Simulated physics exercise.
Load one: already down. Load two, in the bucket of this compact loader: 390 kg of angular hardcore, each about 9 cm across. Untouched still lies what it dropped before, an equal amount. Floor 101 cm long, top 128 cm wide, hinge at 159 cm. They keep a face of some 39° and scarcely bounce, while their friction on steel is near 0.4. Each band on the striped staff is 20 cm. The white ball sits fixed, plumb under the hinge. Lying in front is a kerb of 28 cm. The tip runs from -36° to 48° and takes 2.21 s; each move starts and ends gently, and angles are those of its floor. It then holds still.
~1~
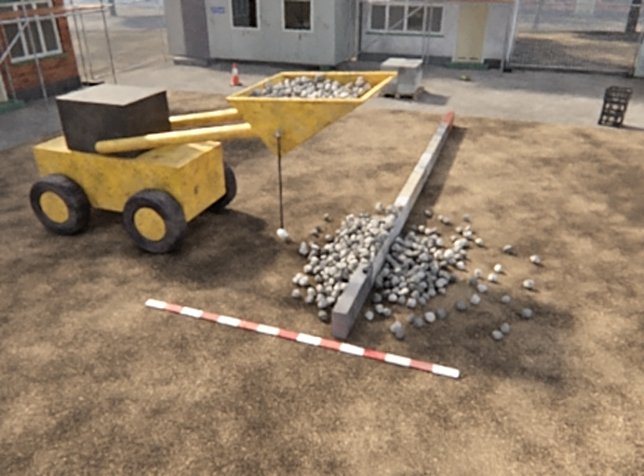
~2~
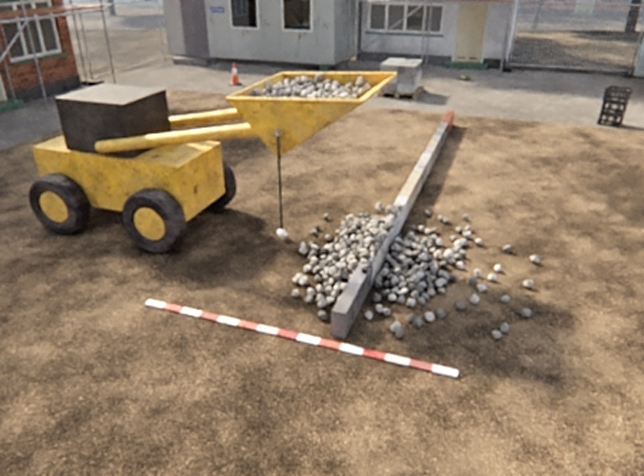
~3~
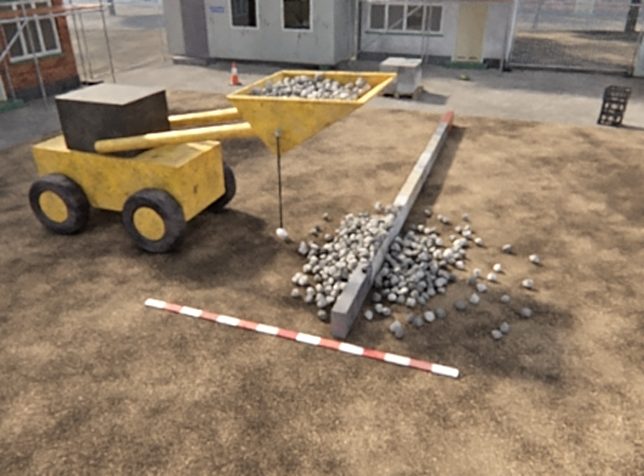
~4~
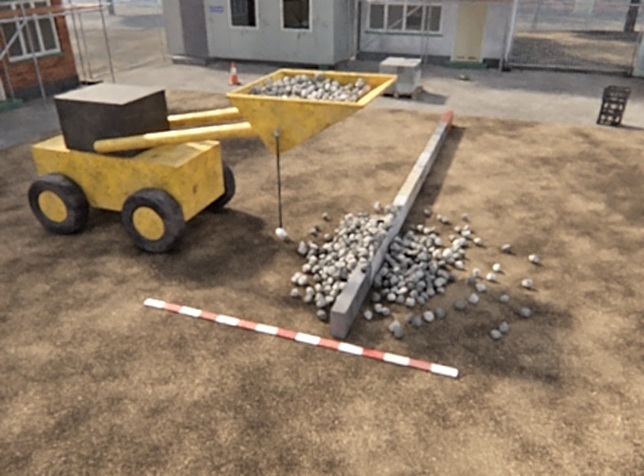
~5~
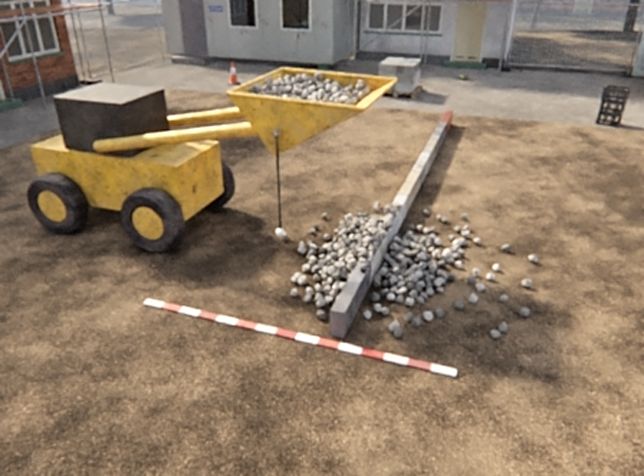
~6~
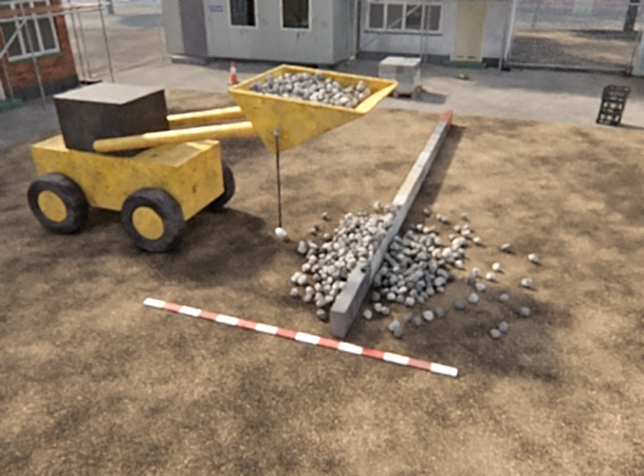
In a dirt yard, a yellow loader slightly lowers the front of its stone-filled bucket.
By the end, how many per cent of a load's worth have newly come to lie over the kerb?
About 45 per cent have newly come to lie there.
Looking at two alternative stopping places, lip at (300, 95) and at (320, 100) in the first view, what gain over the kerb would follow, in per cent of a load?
I'd guess close to 0 per cent first and close to 0 per cent second.
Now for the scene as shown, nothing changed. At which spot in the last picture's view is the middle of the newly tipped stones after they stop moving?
They end up centred around (372, 247).
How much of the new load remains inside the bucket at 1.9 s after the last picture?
Close to 10 in a hundred is still held.
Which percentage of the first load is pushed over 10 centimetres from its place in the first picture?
Close to 5 per cent.
Then, 1.2 s after the last picture the floor is at 35°; in per cent of one load, 99 in the bucket, 65 on this side of the kerb, 36 over the kerb; the foremost stones are at (512, 288).
Then, 1.9 s after the last picture the floor is at 48°; in per cent of one load, 9 in the bucket, 131 on this side of the kerb, 60 over the kerb; the foremost stones are at (512, 288).
Then, 2.2 s after the last picture the floor is at 48°; in per cent of one load, 0 in the bucket, 123 on this side of the kerb, 77 over the kerb; the foremost stones are at (512, 288).
Then, 5.1 s after the last picture the floor is at 48°; in per cent of one load, 0 in the bucket, 120 on this side of the kerb, 80 over the kerb; the foremost stones are at (515, 303). Net gain over the kerb, 45.
